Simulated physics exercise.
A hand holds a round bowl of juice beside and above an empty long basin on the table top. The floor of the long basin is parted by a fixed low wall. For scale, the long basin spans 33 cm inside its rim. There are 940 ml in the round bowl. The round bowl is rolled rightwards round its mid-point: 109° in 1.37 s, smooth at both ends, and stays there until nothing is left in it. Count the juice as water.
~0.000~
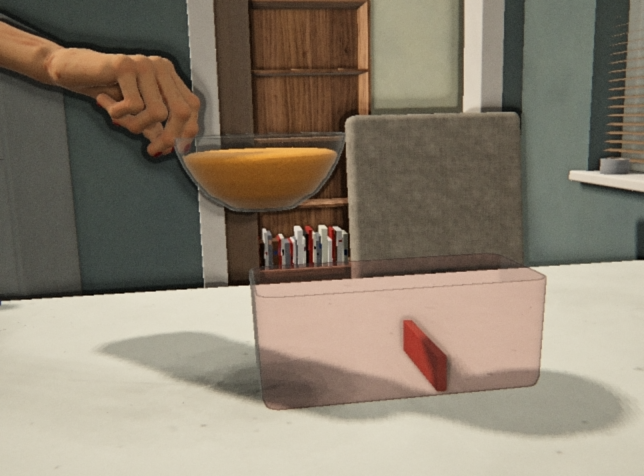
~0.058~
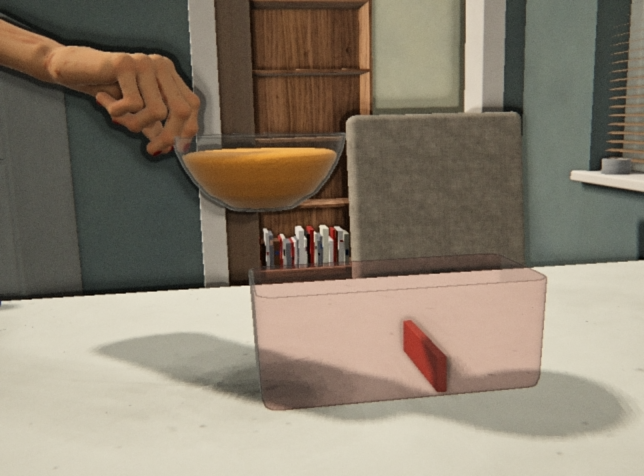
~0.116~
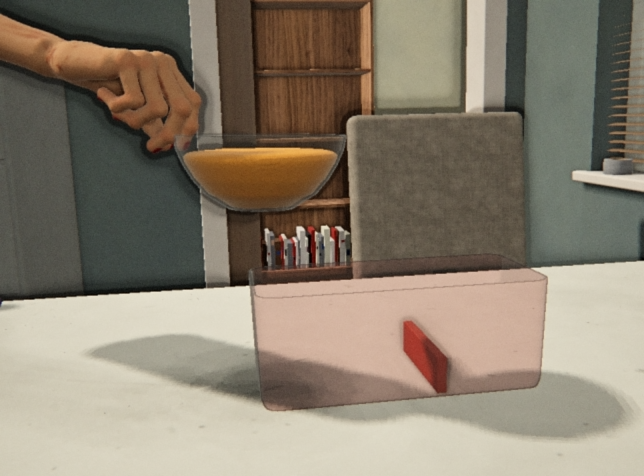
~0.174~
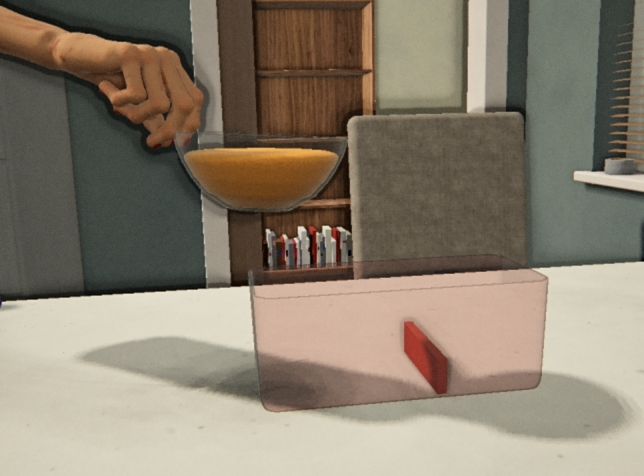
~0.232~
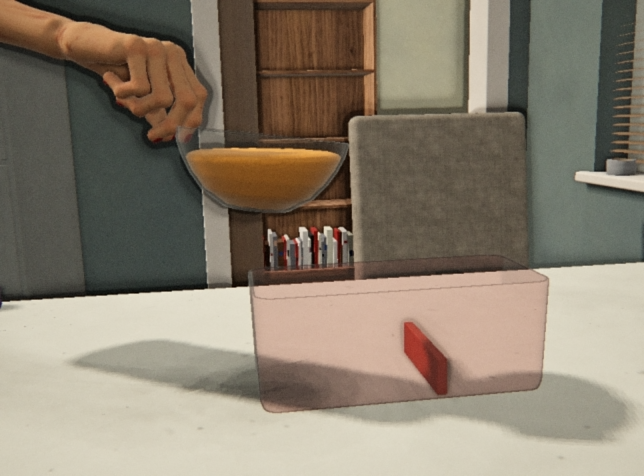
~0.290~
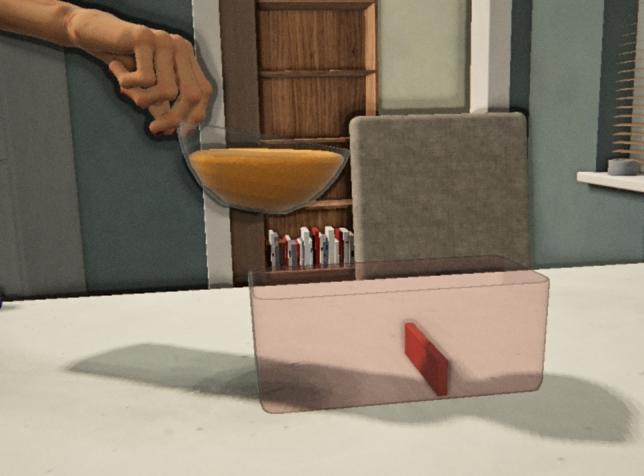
On a pale table top in a room with shelves behind, a hand holds a clear round bowl of orange liquid above and left of a long pinkish see-through basin; the bowl stays level at first, then tilts slightly rightwards.
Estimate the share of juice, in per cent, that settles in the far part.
The far part has some 14 per cent.
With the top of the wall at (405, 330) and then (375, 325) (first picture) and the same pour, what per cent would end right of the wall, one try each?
First 35, then 70 per cent.
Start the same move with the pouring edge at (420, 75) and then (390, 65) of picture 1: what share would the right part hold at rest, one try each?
In turn about 70 and 70 per cent.
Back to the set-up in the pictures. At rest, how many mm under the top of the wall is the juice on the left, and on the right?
Left about 14 mm, right about 34 mm.
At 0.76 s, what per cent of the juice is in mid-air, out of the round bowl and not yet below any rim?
About 32 per cent.
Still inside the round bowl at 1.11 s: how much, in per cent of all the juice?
Some 0 per cent.
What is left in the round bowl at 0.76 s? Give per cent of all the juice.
Some 38 per cent.
Then, 0.76 s in, the tilt is 64° and 39 per cent is still to pour, 26 is left of the wall and 3 right of it.
Then, 1.11 s in, the tilt is 100° and 0 per cent is still to pour, 89 is left of the wall and 10 right of it.
Then, 1.48 s in, the tilt is 109° and 0 per cent is still to pour, 86 is left of the wall and 14 right of it.
Then, 1.87 s in, the tilt is 109° and 0 per cent is still to pour, 86 is left of the wall and 14 right of it.
Finally, 85 per cent lies left of the wall, 14 right of it and 0 outside.
